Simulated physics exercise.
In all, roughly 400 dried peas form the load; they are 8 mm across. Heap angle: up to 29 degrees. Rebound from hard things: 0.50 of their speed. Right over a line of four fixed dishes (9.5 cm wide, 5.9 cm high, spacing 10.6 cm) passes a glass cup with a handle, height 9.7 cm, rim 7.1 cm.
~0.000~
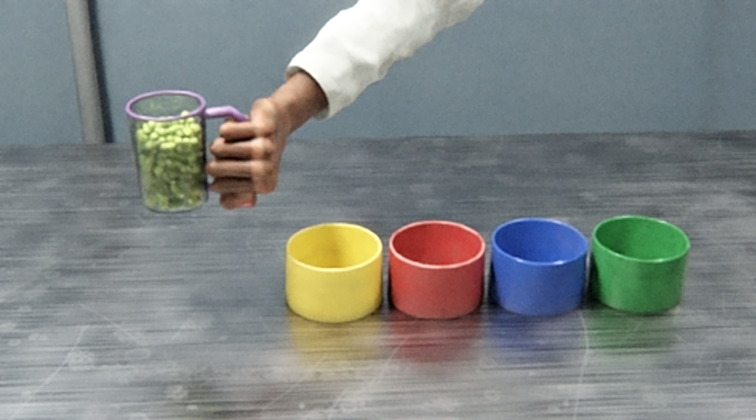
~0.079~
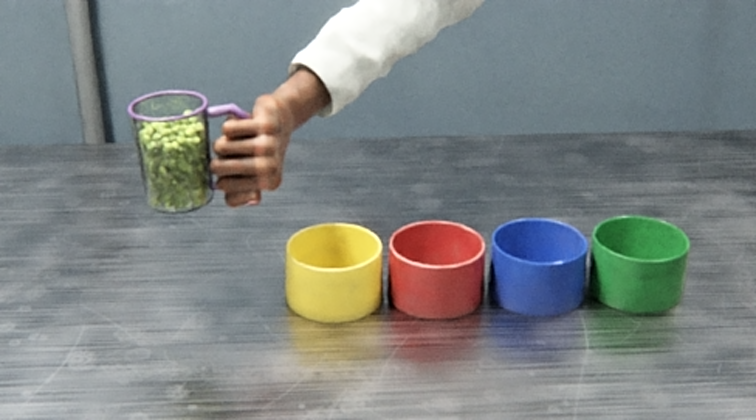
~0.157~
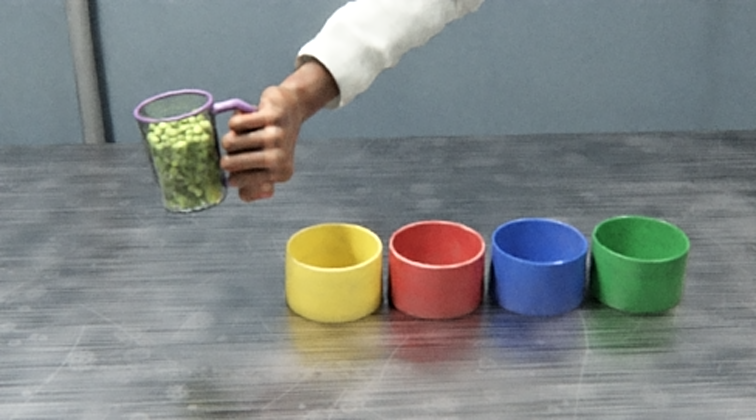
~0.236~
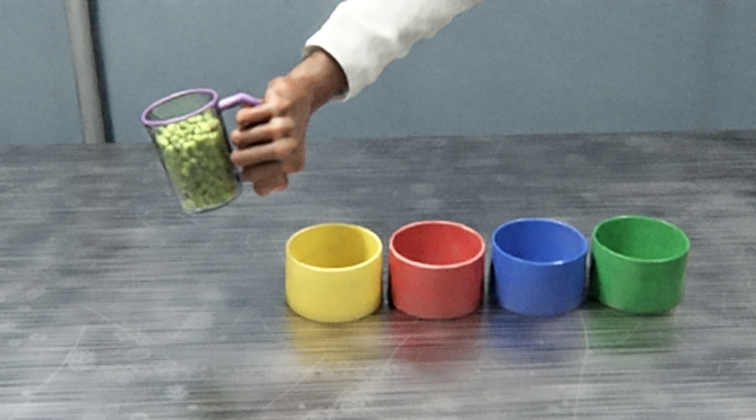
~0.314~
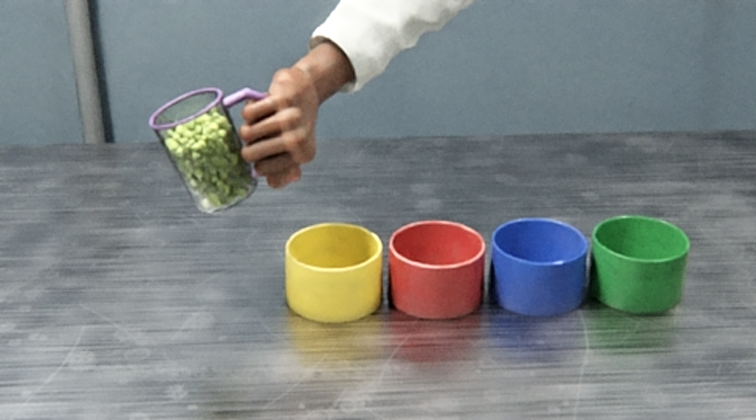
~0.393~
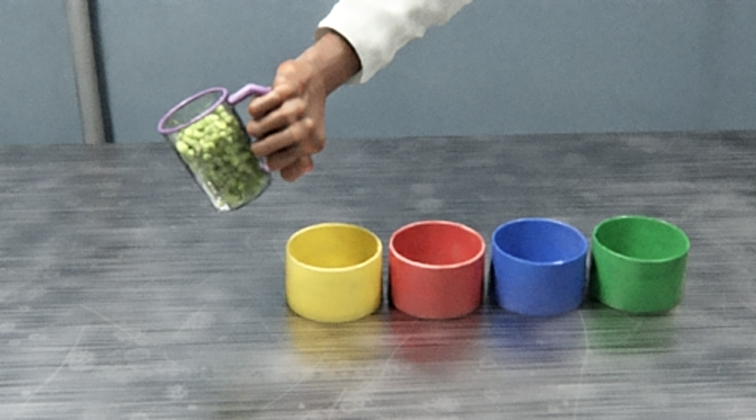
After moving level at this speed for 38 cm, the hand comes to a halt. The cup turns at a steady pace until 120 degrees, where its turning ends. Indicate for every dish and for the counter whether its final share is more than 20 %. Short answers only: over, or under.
One by one: Red dish: I'd say it gets a fifth at most; blue dish: I'd say it gets a fifth at most; green dish: I'd say it gets a fifth at most; yellow dish: I'd say it gets more than a fifth; counter: I'd say it gets a fifth at most.
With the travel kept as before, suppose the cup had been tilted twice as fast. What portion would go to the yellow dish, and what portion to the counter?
Then yellow 0 and counter 100.
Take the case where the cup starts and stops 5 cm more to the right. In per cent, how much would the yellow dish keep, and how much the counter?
The yellow dish would get 50 and the counter 20.
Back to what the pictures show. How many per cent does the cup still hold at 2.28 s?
Around 0 in a hundred.
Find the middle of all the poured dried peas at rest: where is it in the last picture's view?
Somewhere around (334, 276) in the final frame.
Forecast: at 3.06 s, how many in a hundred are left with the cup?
Somewhere near 0 per cent.
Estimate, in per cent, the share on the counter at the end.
Some 5 in a hundred.
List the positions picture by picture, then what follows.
The first frame shows cup at (171, 153), tilt 0 degrees, lip at (128, 107), moved 0.0 cm; middle of the pieces at (170, 159); yellow dish at (334, 247); red dish at (437, 244); blue dish at (540, 241); green dish at (641, 238).
The second frame shows cup at (174, 153), tilt 2 degrees, lip at (130, 108), moved 0.4 cm; middle of the pieces at (174, 159).
The third frame shows cup at (185, 153), tilt 8 degrees, lip at (136, 111), moved 1.3 cm; middle of the pieces at (185, 159).
The fourth frame shows cup at (196, 153), tilt 14 degrees, lip at (144, 116), moved 2.4 cm; middle of the pieces at (197, 159).
The fifth frame shows cup at (207, 152), tilt 20 degrees, lip at (151, 121), moved 3.5 cm; middle of the pieces at (209, 158).
The sixth frame shows cup at (218, 152), tilt 26 degrees, lip at (160, 126), moved 4.6 cm; middle of the pieces at (221, 158); yellow dish at (334, 247); red dish at (437, 244); blue dish at (540, 241); green dish at (641, 238). The cup turns about 80 degrees a second and travels 14 cm a second.
Then, at 1.52 s, tilt 114 degrees; cup holds 65 %, yellow 20 %.
After 2.28 s, tilt 120 degrees; cup holds 0 %, yellow 95 %.
After 3.06 s, tilt 120 degrees; cup holds 0 %, yellow 95 %.
By 3.4 s all is still; red 0 %, blue 0 %, green 0 %, yellow 95 %, counter 5 %.
